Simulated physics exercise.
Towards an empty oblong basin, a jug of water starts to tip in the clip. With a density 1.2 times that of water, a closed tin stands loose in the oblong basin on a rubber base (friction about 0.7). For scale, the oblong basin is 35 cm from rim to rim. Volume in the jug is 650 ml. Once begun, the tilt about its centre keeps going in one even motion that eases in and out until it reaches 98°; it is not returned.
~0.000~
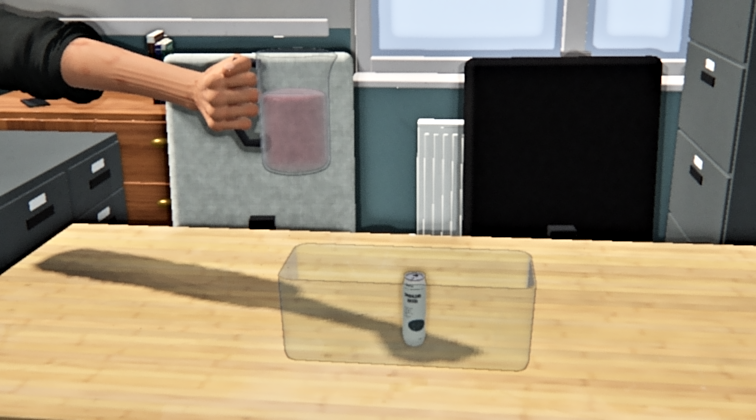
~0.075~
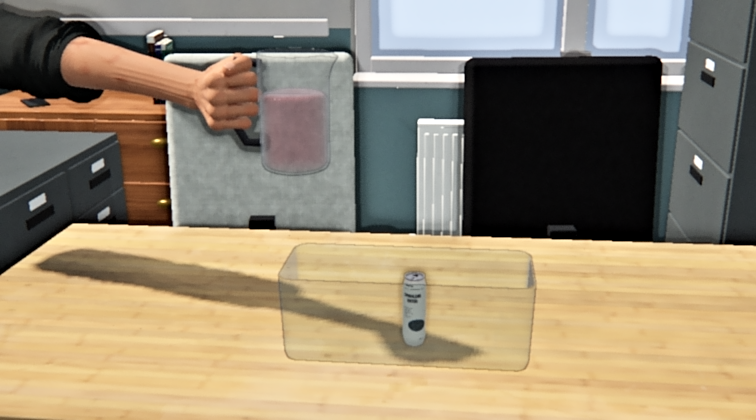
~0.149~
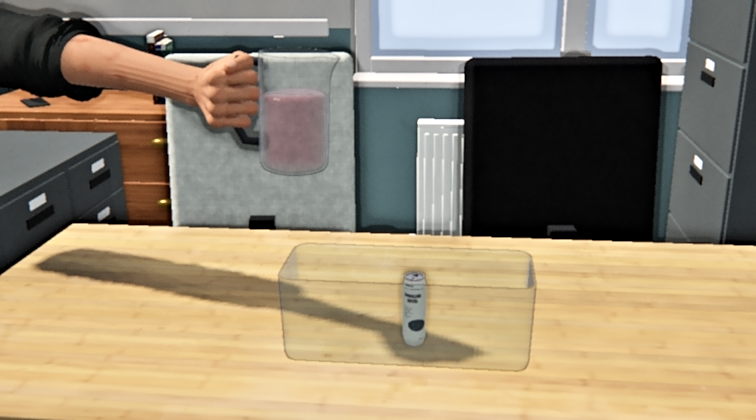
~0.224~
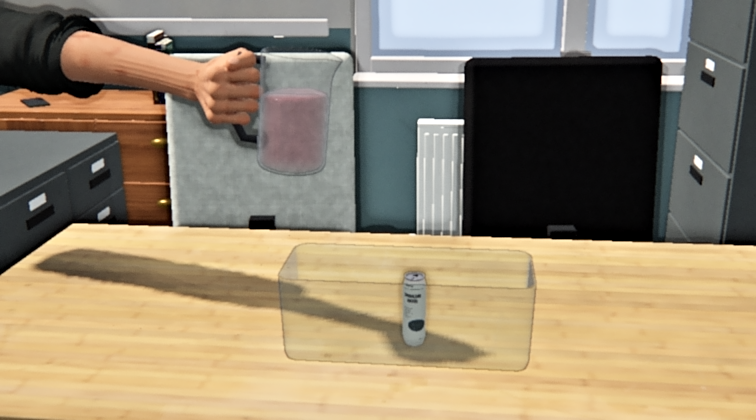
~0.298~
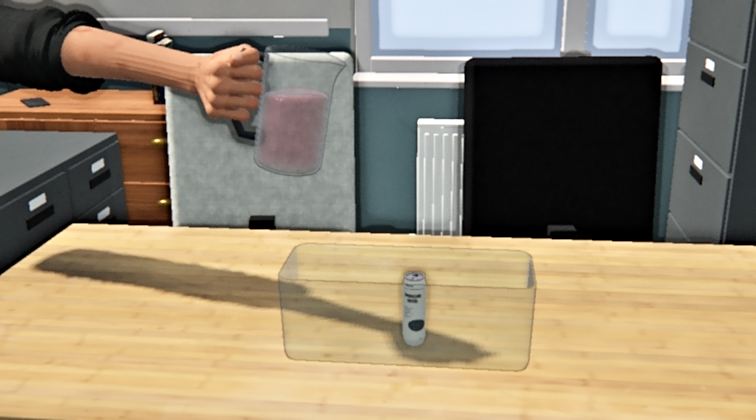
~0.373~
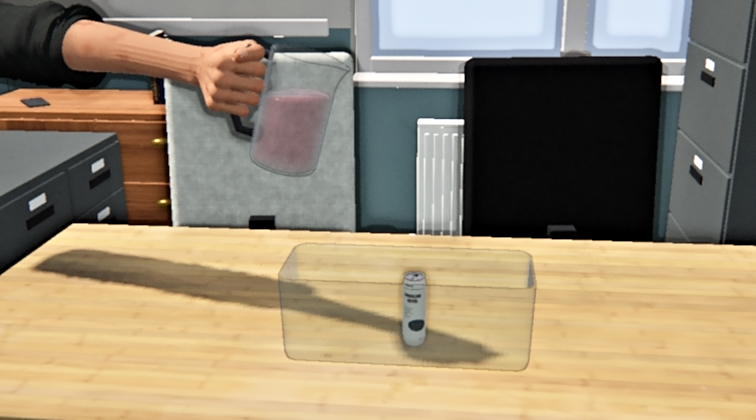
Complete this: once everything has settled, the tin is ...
Once everything has settled, the tin is standing up.
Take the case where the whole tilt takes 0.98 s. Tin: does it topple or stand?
Result: Tin still standing.
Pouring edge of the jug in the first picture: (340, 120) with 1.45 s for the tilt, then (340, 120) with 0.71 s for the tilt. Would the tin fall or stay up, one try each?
First it goes over; then it topples.
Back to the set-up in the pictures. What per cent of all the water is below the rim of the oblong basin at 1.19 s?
Around 12 parts in a hundred.
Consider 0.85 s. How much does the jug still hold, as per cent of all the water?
98 %.
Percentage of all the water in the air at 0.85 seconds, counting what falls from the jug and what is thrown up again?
About 2 per cent.
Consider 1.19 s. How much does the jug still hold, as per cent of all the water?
About 64 % is still there.
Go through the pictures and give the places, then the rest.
Tilt 0°; pouring edge (337, 55); surface from (263, 92) to (327, 94); the oblong basin's rim runs from (287, 261) to (533, 271); the tin's top is at (415, 279), in the first picture.
Tilt 1°; pouring edge (338, 55); surface from (263, 93) to (327, 94), in the second picture.
Tilt 3°; pouring edge (340, 57); surface from (263, 93) to (328, 94), in the third picture.
Tilt 6°; pouring edge (343, 60); surface from (264, 93) to (329, 94), in the fourth picture.
Tilt 10°; pouring edge (347, 64); surface from (265, 93) to (330, 94), in the fifth picture.
Tilt 15°; pouring edge (351, 69); surface from (265, 95) to (332, 95), in the sixth picture.
By 0.85 s the tilt is 62° and 98 per cent is still to pour; the tin stands where it began.
By 1.19 s the tilt is 91° and 63 per cent is still to pour; the tin stands where it began.
By 1.56 s the tilt is 98° and 16 per cent is still to pour; the tin stands where it began.
By 1.95 s the tilt is 98° and 2 per cent is still to pour; the tin stands where it began.
At rest the tin stands where it began.
